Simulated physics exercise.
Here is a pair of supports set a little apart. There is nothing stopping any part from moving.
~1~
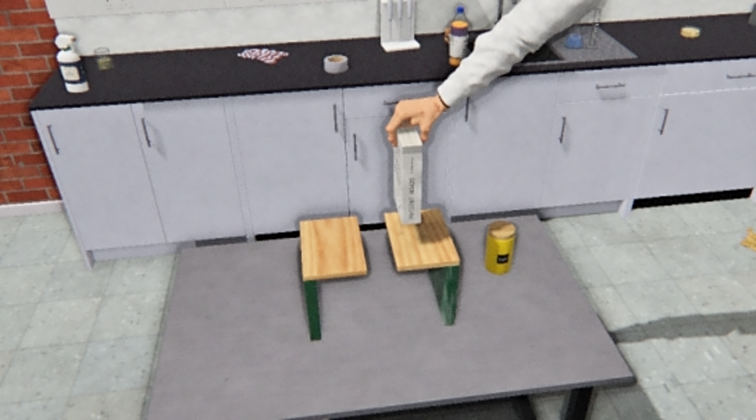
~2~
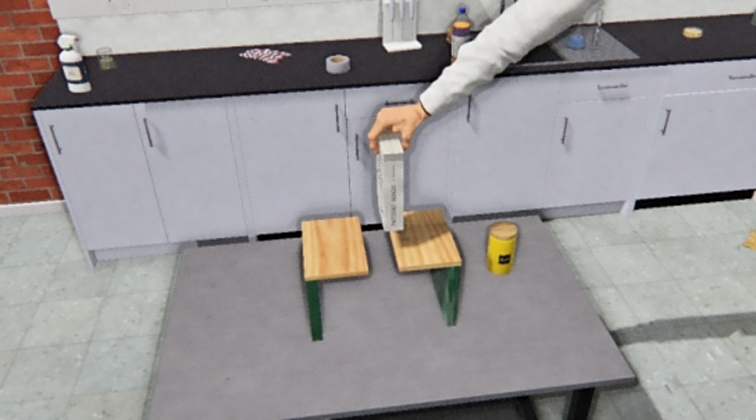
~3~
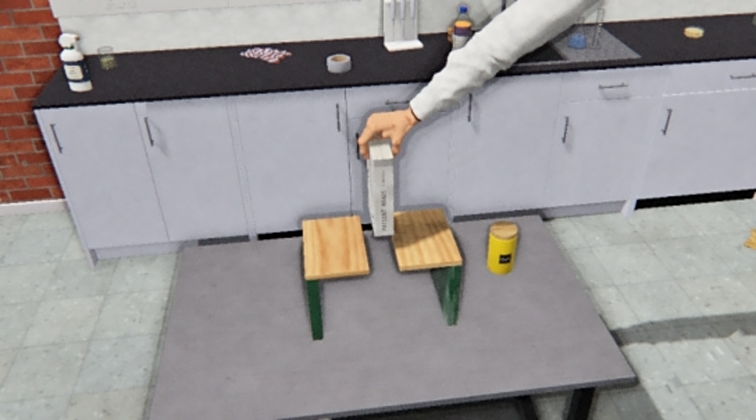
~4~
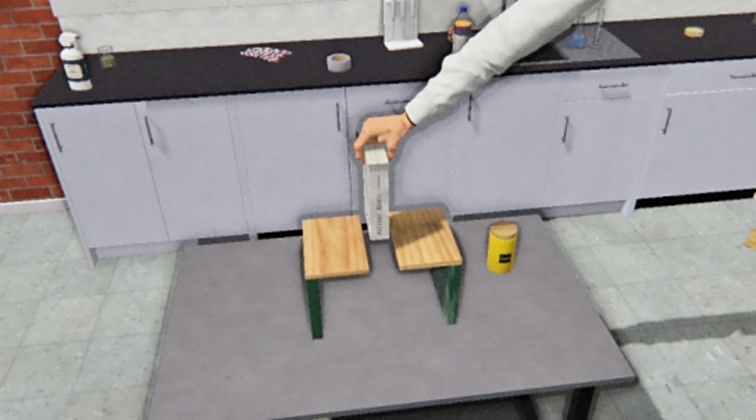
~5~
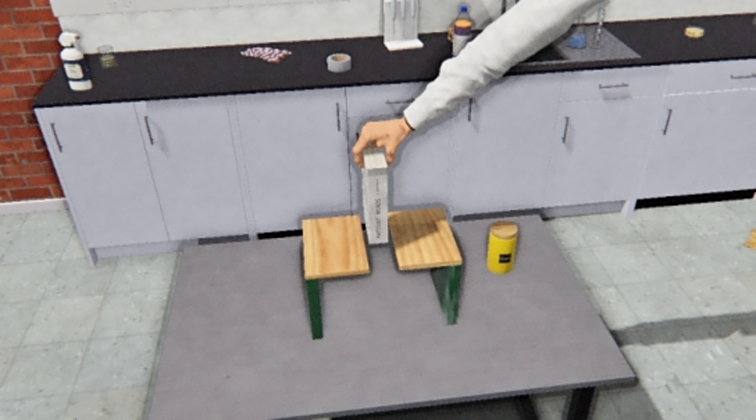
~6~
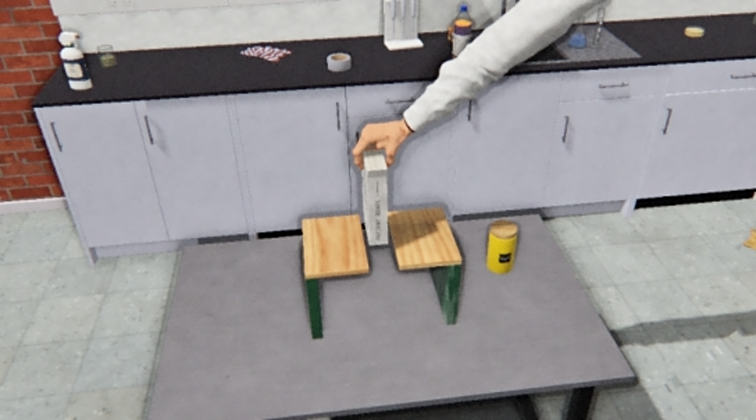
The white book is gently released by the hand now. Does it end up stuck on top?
I'd say it passes the gap and lands below.
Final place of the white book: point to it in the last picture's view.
Around (377, 273).
Then, 0.20 s after the last picture, white book slid a little near (375, 210).
Then, 0.30 s after the last picture, white book slid about its own width near (376, 255).
Then, 0.40 s after the last picture, white book slid well along near (377, 271).
At rest, moved from the start, white book; yellow jar in place. Seen from the same camera at the end, white book near (377, 273). The book drops through.
